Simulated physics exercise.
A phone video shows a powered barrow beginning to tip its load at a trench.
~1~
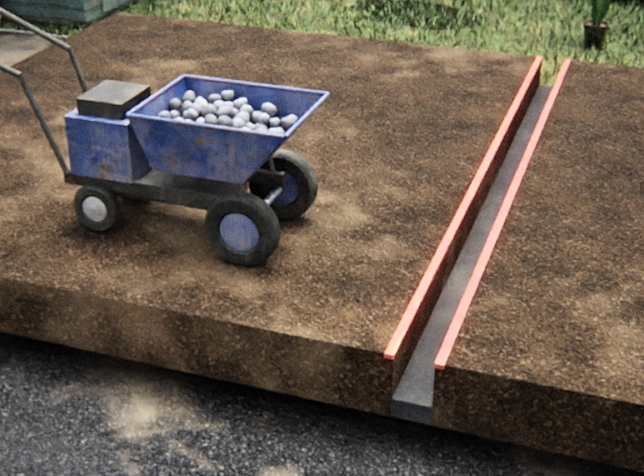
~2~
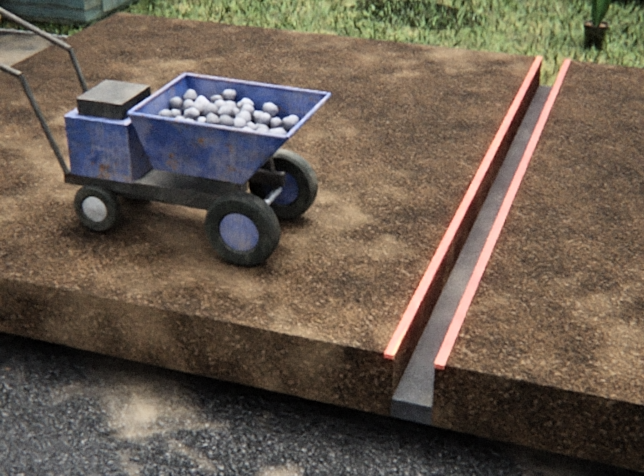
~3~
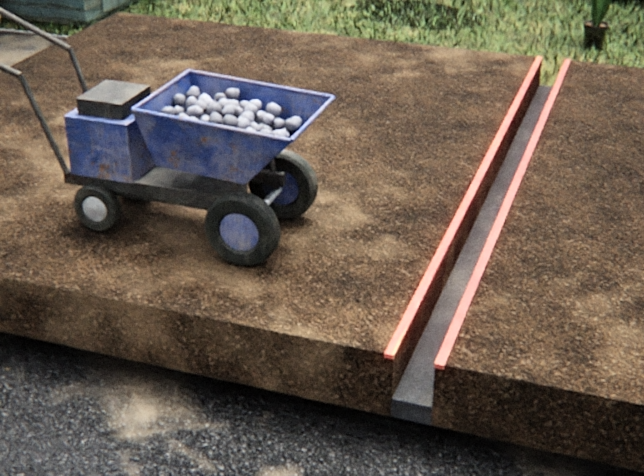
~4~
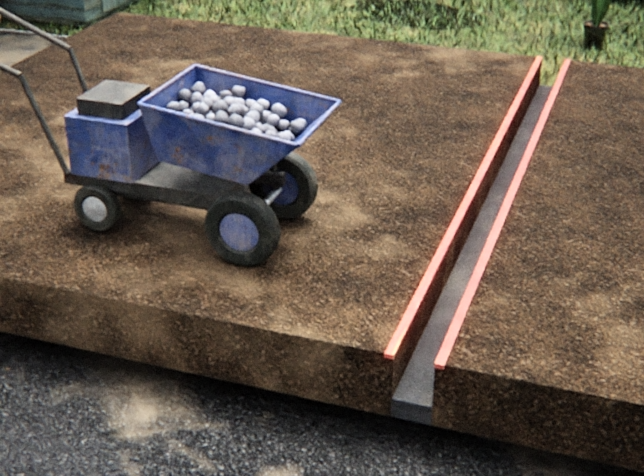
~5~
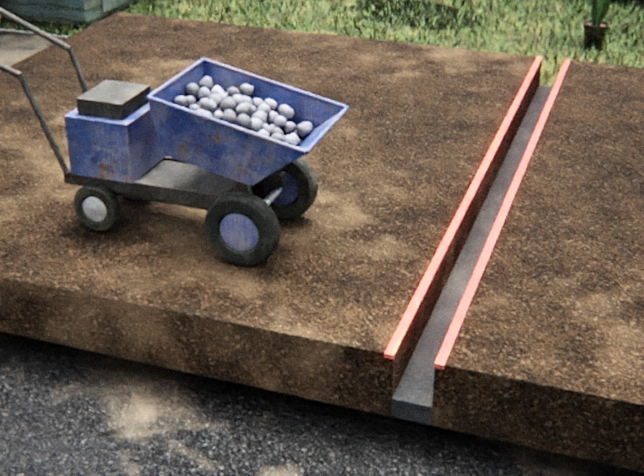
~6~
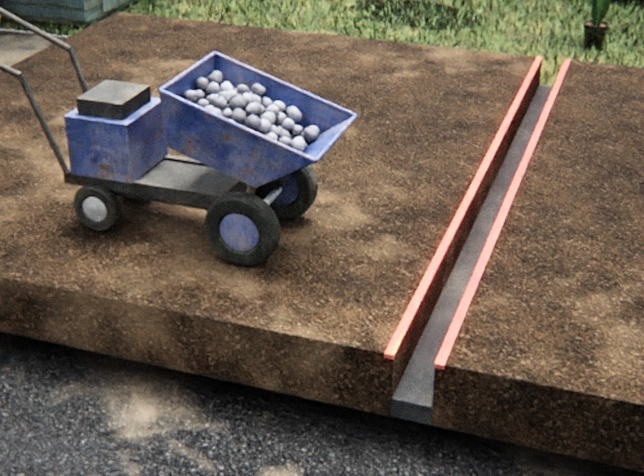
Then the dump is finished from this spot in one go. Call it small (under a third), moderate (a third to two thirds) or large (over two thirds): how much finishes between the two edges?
Small.
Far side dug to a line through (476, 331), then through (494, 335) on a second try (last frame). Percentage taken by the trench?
In order: 20 per cent, then 20 per cent.
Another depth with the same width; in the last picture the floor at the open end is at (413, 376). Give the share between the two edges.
I'd say around 20 in a hundred.
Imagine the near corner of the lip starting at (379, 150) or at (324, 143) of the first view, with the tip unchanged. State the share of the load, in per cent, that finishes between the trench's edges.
20 and 50 percent, in that order.
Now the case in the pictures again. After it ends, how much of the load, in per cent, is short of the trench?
About 45 %.
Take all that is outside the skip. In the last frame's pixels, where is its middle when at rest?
I'd put the middle somewhere around (411, 259).
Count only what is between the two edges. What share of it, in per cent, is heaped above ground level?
I'd say around 0 percent.
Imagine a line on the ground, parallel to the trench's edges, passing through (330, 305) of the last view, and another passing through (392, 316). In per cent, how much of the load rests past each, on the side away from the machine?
Estimate: 70 % and 30 %, respectively.
Shortly afterwards, skip tipped steeply; the whole lot in the skip.
Next, skip tipped right over; the bulk in the skip; a little short of the trench; only a few falling.
Some moments later, skip tipped right over; near a third in the skip; near half short of the trench; a little in or heaped over the trench.
In the end, skip tipped right over; near a third in the skip; near half short of the trench; near a quarter in or heaped over the trench; none at all beyond it.
